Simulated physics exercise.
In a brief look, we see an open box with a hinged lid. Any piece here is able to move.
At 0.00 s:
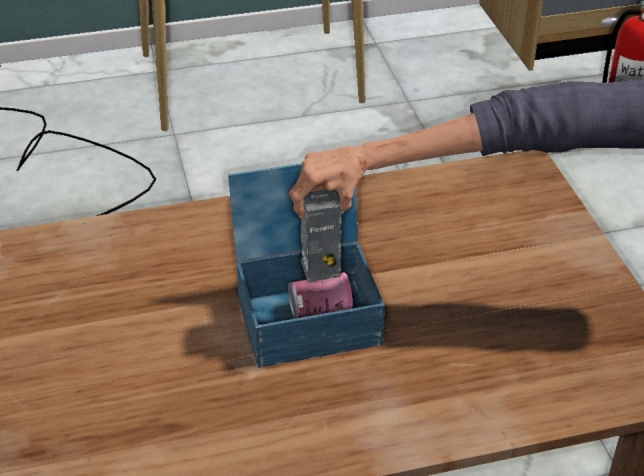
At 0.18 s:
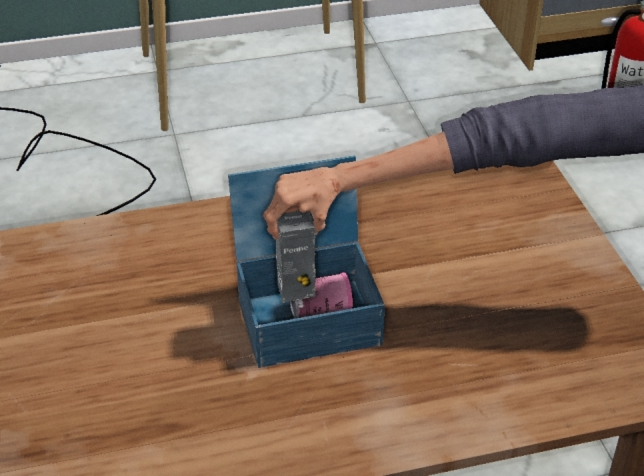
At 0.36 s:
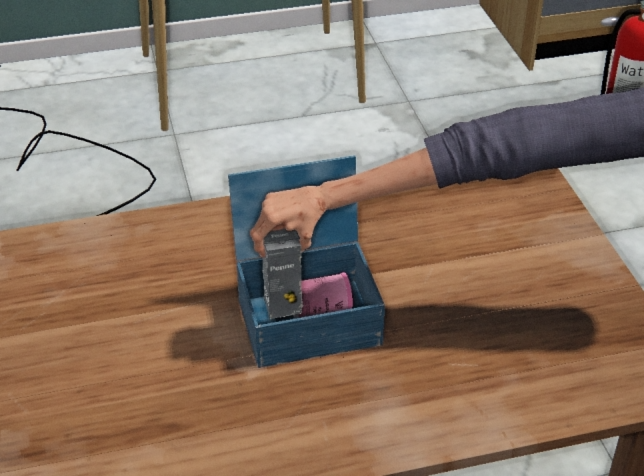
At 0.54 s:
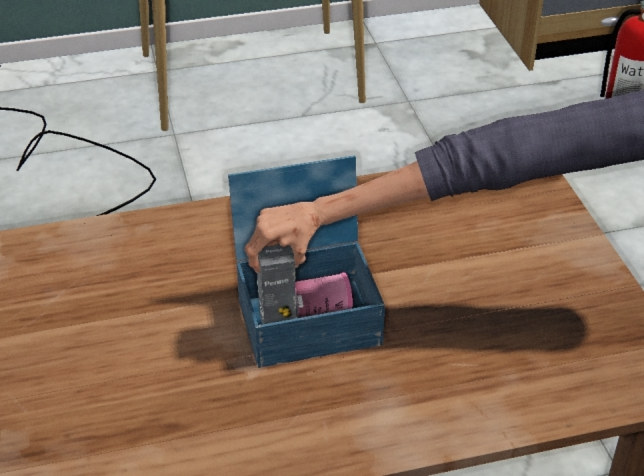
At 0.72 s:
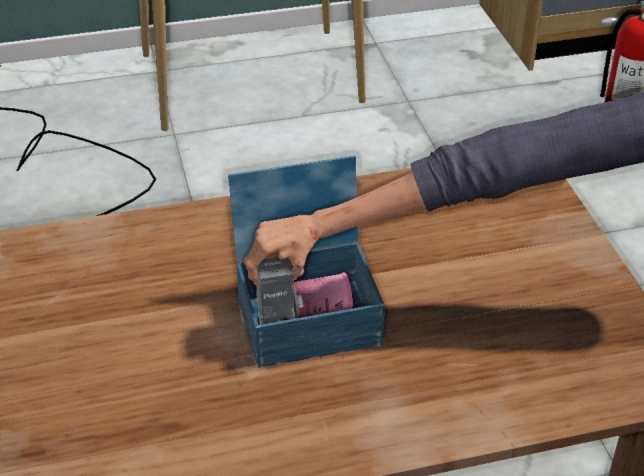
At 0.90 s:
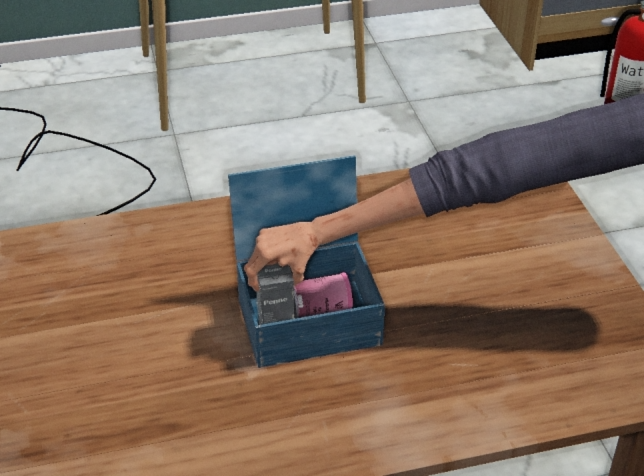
A hand lowers a grey carton into an open blue box, left of a pink tin.
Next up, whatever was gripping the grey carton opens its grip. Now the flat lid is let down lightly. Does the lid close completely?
No: I expect the lid to remain raised.
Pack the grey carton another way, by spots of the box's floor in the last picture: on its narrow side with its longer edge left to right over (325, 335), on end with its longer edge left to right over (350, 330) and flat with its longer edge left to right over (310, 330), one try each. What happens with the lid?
With the first placement the lid ends up closed; with the second, it remains open; with the third, it ends up closed.
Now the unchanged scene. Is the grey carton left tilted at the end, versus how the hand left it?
It stays as it was set.
After 2.00 s, lid starting down.
After 2.40 s, lid 65° above the rim.
After 2.60 s, lid 48° above the rim.
In the end (3.1 s), lid 35° above the rim; both unmoved. At the end, from the last picture's camera, grey carton near (276, 307).
